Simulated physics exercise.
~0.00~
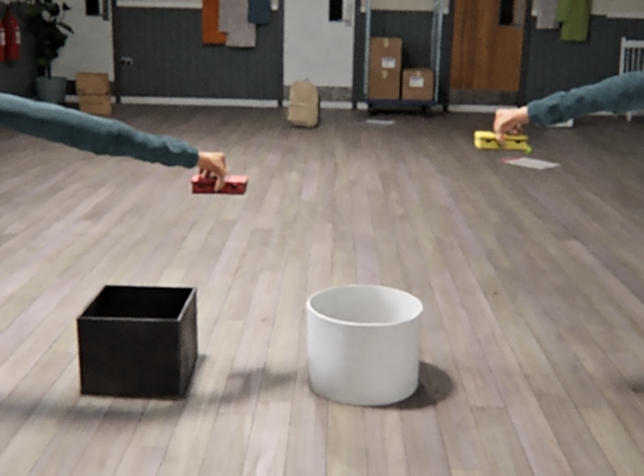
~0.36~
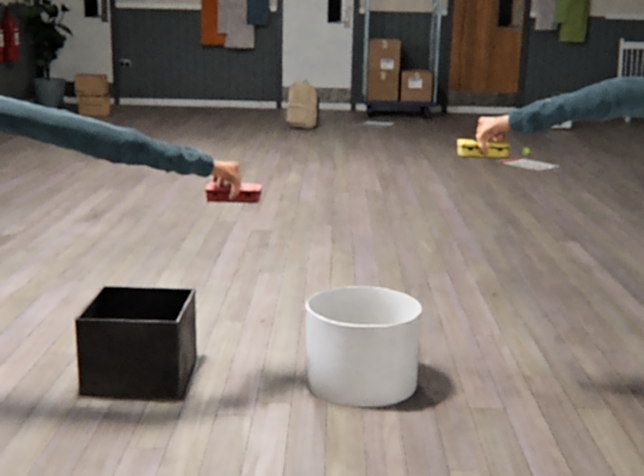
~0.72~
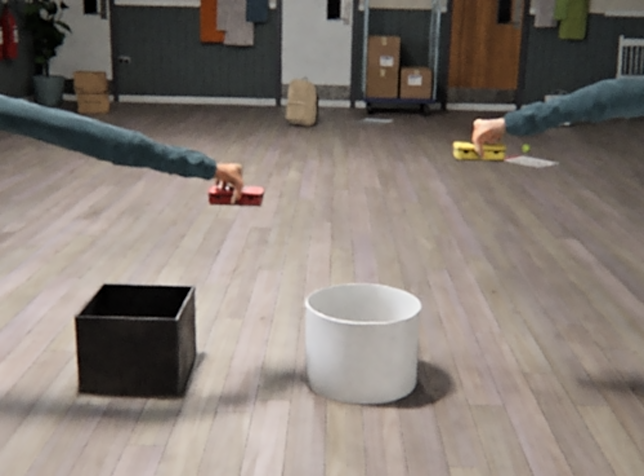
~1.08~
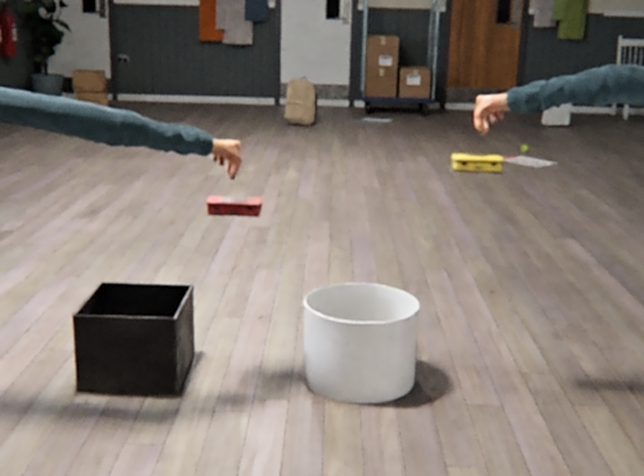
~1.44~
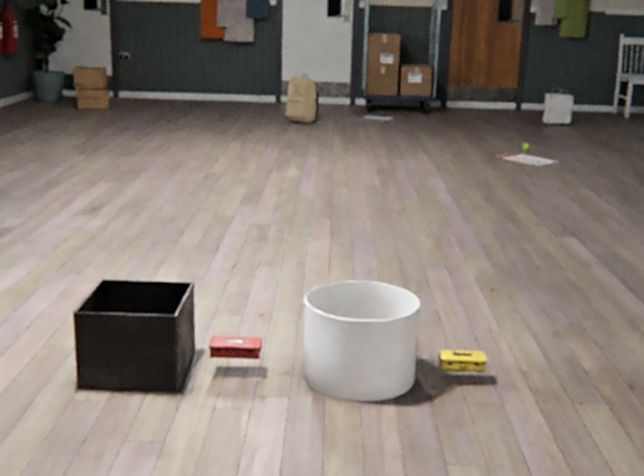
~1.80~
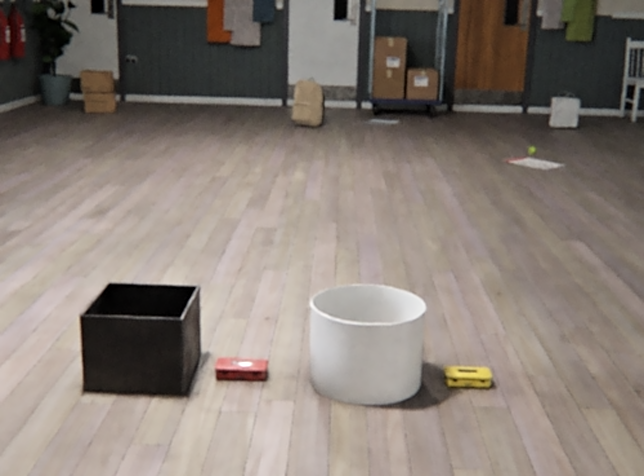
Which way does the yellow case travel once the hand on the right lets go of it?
The yellow case moves down, dropping to the floor beside the white bucket.
